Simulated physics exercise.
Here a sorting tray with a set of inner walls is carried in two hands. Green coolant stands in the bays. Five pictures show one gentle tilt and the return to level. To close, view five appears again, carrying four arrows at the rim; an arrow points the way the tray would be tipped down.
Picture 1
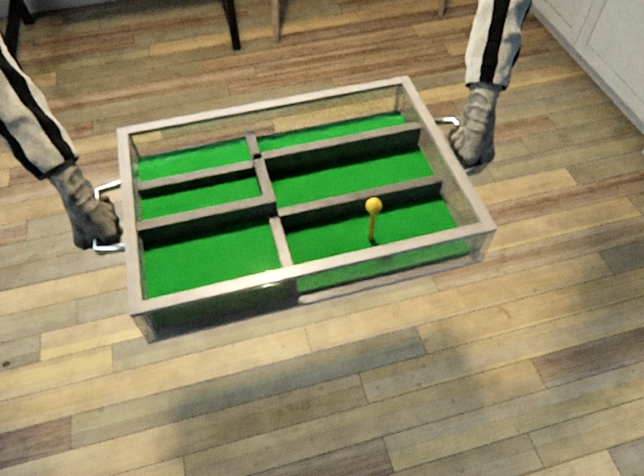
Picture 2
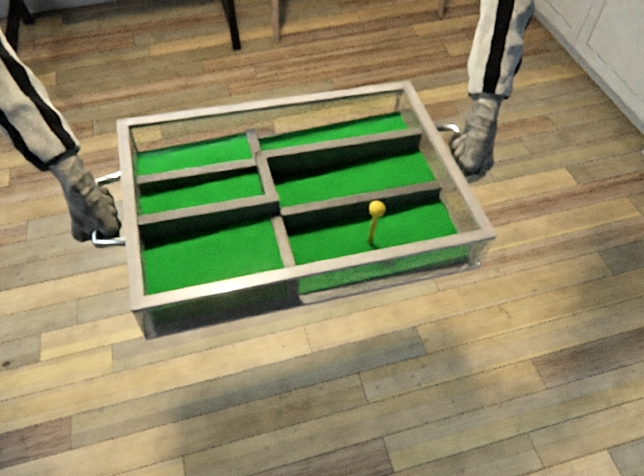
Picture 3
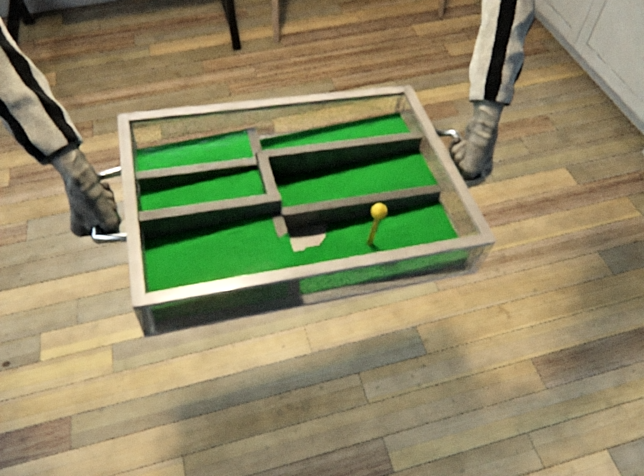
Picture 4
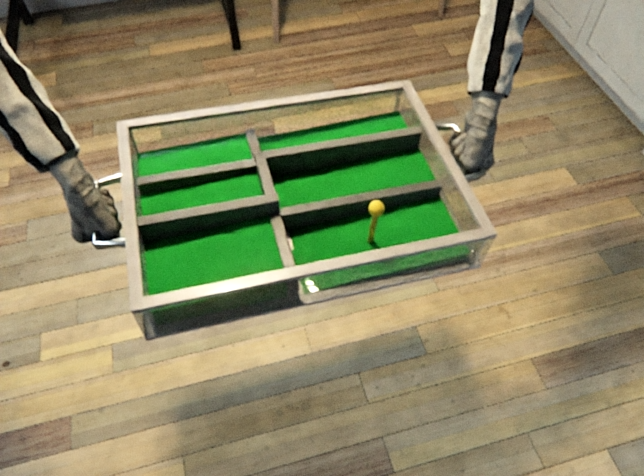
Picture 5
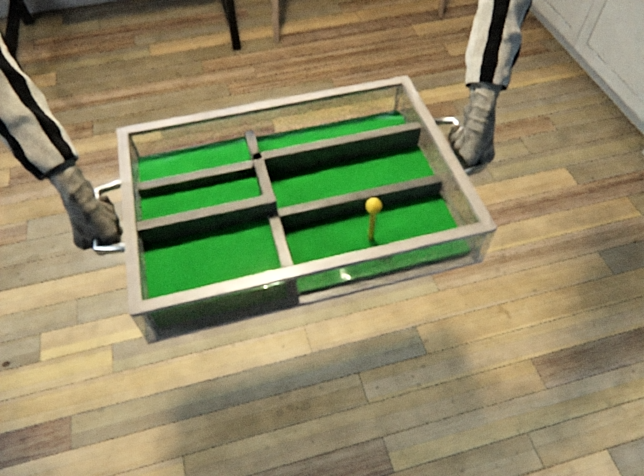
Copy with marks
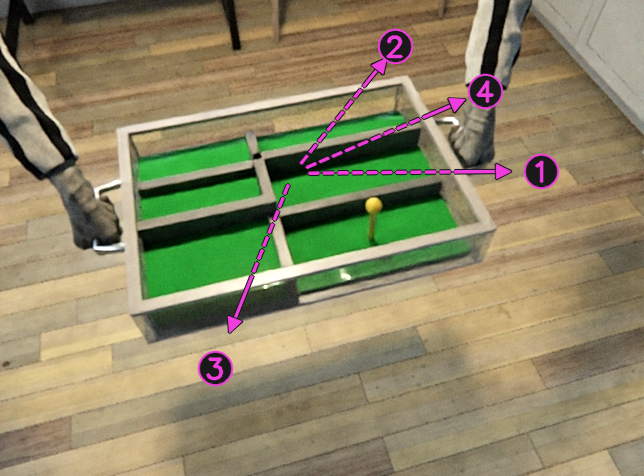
Above a wooden floor, two gloved hands tilting a divided tray of green liquid slightly down to the right, then levelling it.
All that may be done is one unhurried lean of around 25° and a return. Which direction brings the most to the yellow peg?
1 is best.
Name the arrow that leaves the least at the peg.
The answer is 2.
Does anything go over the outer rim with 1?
Yes.
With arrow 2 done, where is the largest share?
That is the back right bay.
On the marked copy, 1 ends at (505, 171); 2 ends at (383, 62); 3 ends at (231, 327); 4 ends at (460, 101).
If 1 is chosen, about 24 % of the liquid ends in the peg's bay; about 25 % goes over the rim.
If 2 is chosen, about 5 % of the liquid ends in the peg's bay; about 37 % goes over the rim.
If 3 is chosen, about 12 % of the liquid ends in the peg's bay; about 19 % goes over the rim.
If 4 is chosen, about 15 % of the liquid ends in the peg's bay; about 30 % goes over the rim.
